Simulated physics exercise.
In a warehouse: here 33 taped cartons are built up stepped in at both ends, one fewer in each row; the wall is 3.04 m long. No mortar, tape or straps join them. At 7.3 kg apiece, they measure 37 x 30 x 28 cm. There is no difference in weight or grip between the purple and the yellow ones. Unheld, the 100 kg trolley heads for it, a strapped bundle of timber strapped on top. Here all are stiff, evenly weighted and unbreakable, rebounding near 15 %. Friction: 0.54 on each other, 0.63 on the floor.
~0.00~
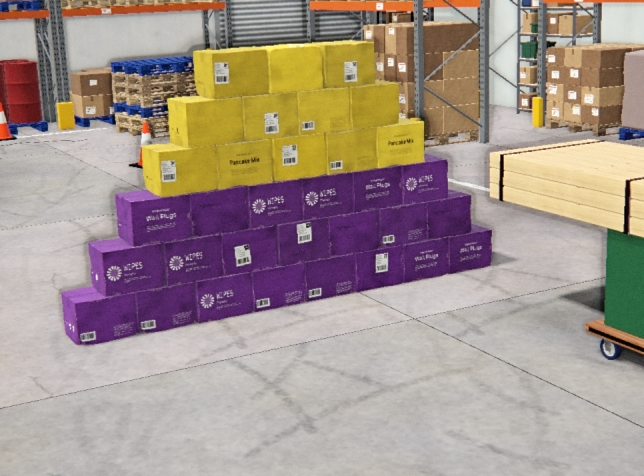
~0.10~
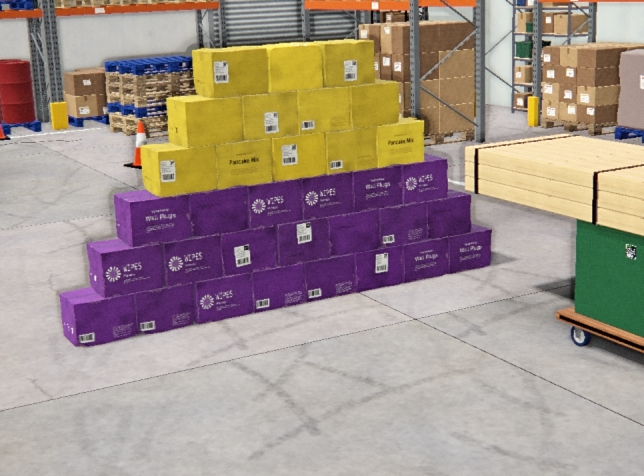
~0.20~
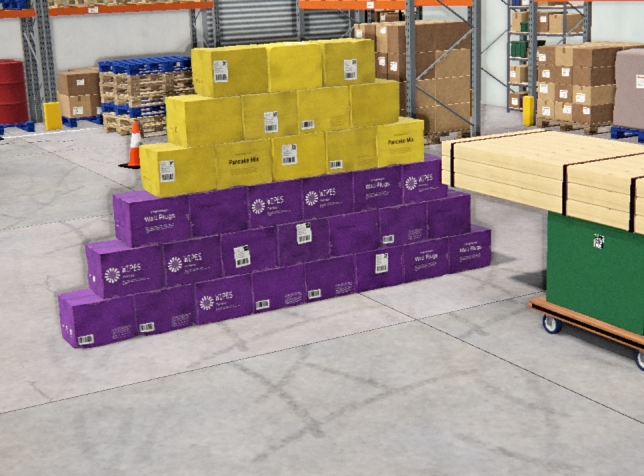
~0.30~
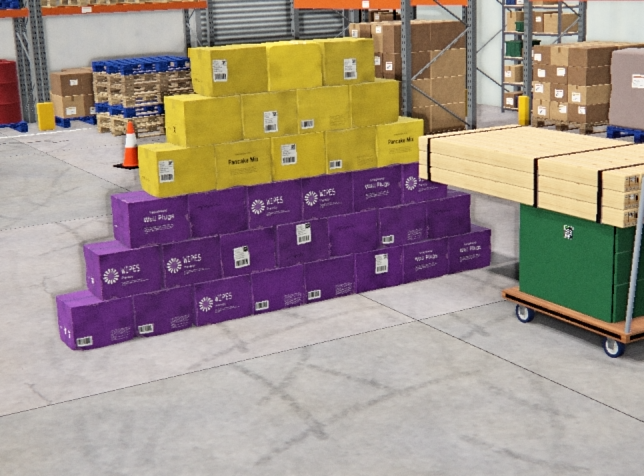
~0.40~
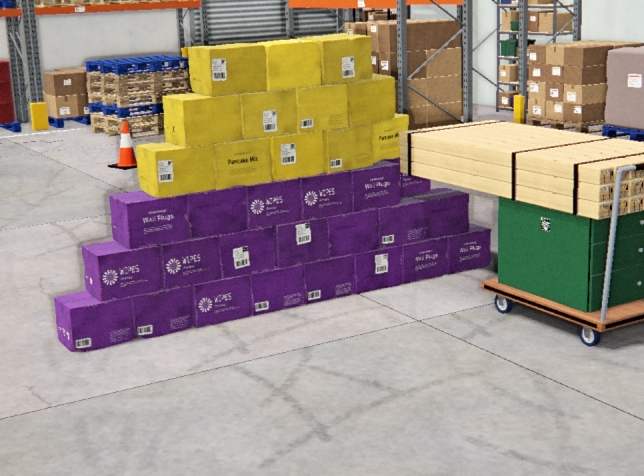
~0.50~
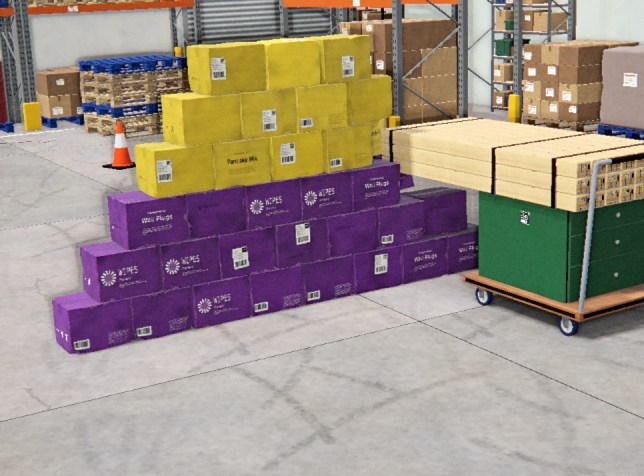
A trolley loaded with timber rolls in from the right and pushes into the stacked cartons.
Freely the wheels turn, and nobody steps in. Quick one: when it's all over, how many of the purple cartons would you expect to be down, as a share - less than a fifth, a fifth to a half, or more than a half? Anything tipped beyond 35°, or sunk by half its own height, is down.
I'd say less than a fifth.
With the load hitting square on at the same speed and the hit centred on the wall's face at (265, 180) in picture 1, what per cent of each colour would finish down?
For purple it's 20 per cent, for yellow 90 per cent.
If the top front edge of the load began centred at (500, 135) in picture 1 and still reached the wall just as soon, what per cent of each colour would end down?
Down at the end: Purple 10 per cent, yellow 20 per cent.
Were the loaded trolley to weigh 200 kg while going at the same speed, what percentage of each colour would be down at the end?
You'd get purple 10 and yellow 10 percent.
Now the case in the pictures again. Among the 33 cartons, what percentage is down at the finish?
Estimate: About 5% of them.
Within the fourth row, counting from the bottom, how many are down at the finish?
It's 1 in that row.
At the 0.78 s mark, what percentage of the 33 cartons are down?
By then 5 %.
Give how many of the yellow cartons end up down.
Looking at yellow, I make it 1 down at the end.
After 0.78 s, load 93 cm past the wall's line, still rolling; 1 of the 21 purple cartons down (2 of 33 in all colours); top purple carton unmoved.
After 1.04 s, load 1.24 m past the wall's line, still rolling; 1 of the 21 purple cartons down (2 of 33 in all colours); top purple carton unmoved.
At rest (2.0 s), load 1.12 m past the wall's line, still rolling; 1 of the 21 purple cartons down (2 of 33 in all colours); top purple carton unmoved; top yellow carton unmoved. That is 5 per cent. As the last picture would show them, middles, top purple carton near (148, 218), top yellow carton near (283, 63).
